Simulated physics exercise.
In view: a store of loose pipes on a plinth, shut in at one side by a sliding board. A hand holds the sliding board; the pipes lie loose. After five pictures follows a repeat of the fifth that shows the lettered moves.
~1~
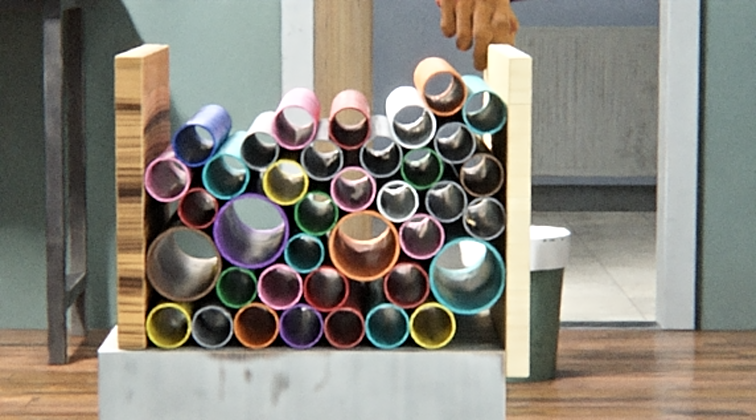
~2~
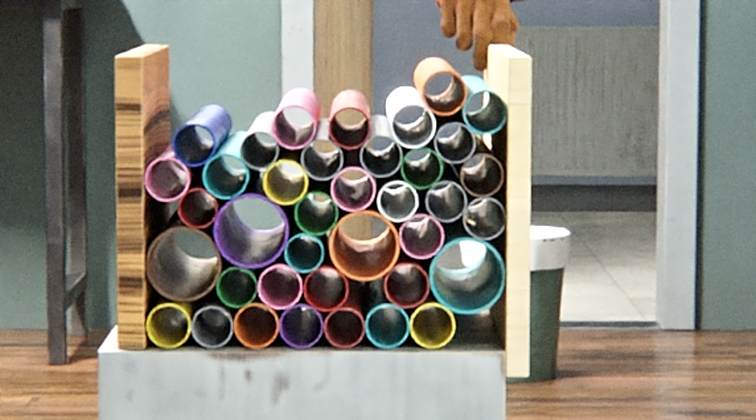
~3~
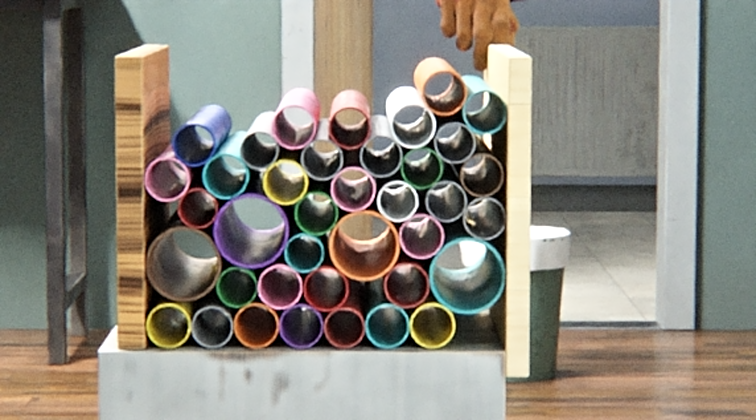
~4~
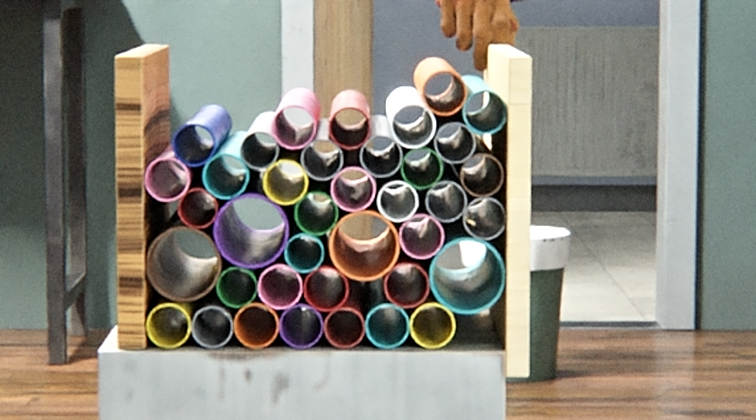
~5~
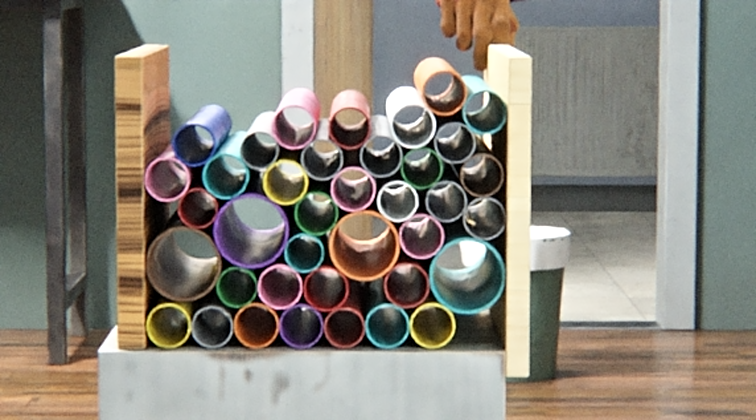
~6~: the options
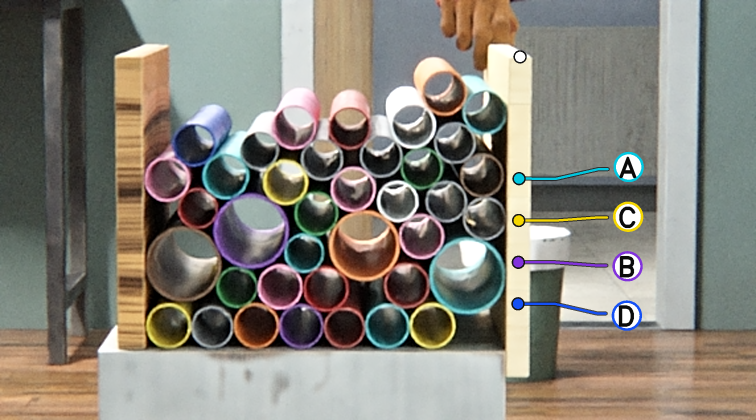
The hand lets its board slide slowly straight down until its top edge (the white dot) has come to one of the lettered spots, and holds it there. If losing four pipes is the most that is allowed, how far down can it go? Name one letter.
No lower than C.
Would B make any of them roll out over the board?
At B: Yes.
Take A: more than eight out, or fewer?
At A, fewer than eight.
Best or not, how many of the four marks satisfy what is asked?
Two of them.
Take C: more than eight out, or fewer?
It loses fewer than eight.
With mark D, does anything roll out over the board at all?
Yes.
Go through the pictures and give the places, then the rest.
The first frame shows a green pipe (237, 287); a purple pipe (251, 231); a grey pipe (446, 201).
The second frame shows a grey pipe (446, 201); a brown pipe (482, 175).
The third frame shows a grey pipe (382, 156); a pink pipe (293, 127).
The fourth frame shows side board (505, 197); a yellow pipe (169, 326).
The fifth frame shows a turquoise pipe (388, 326); a green pipe (237, 287); a purple pipe (251, 231).
On the marked copy, A at (519, 178); B at (518, 262); C at (519, 220); D at (518, 304); the white dot at (520, 57).
Taking C. A third of the way, top of the board (507, 137).
Two thirds of the way, top of the board (507, 219).
When it is over, top of the board (507, 219), four out over the board.
As for the rest, A one out over the board; B more than four out over the board; D more than four out over the board.
